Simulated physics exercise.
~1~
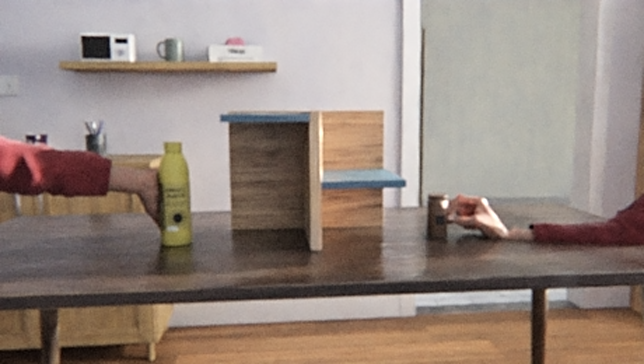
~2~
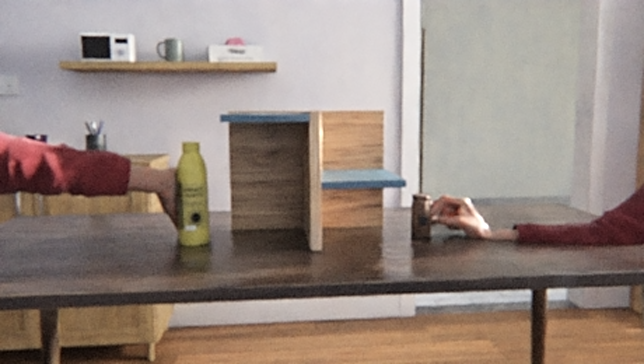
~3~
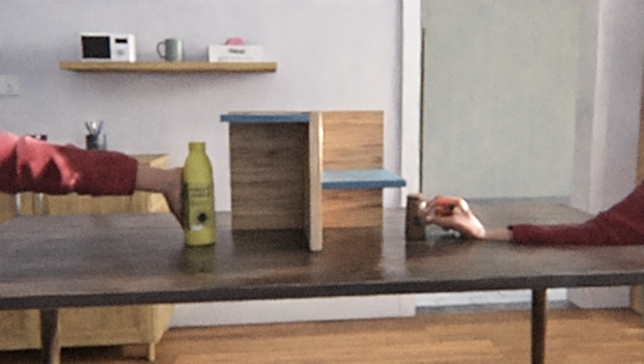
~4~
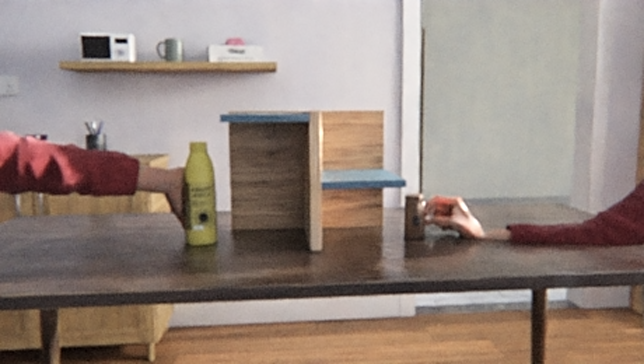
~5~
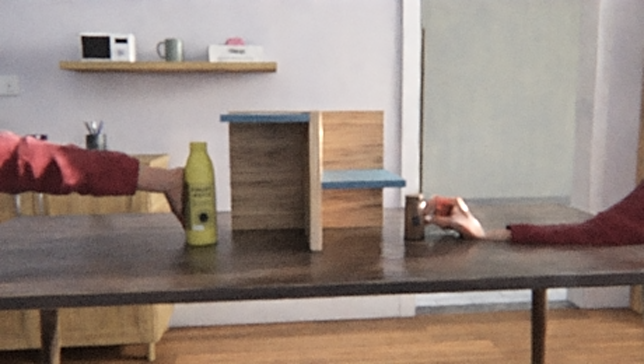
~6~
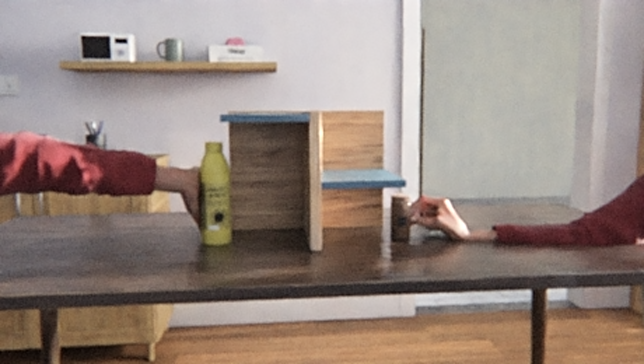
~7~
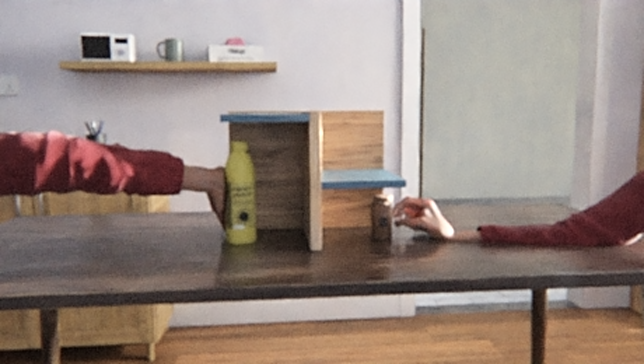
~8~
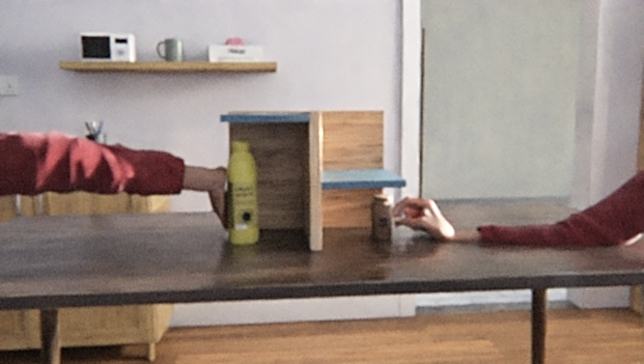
The clip shows two hands on a dark table sliding a yellow bottle rightward and a small brown shaker leftward, pausing briefly, then continuing until both stand upright beneath the blue-topped ledges on either side of a wooden shelf, with the hands still at them.
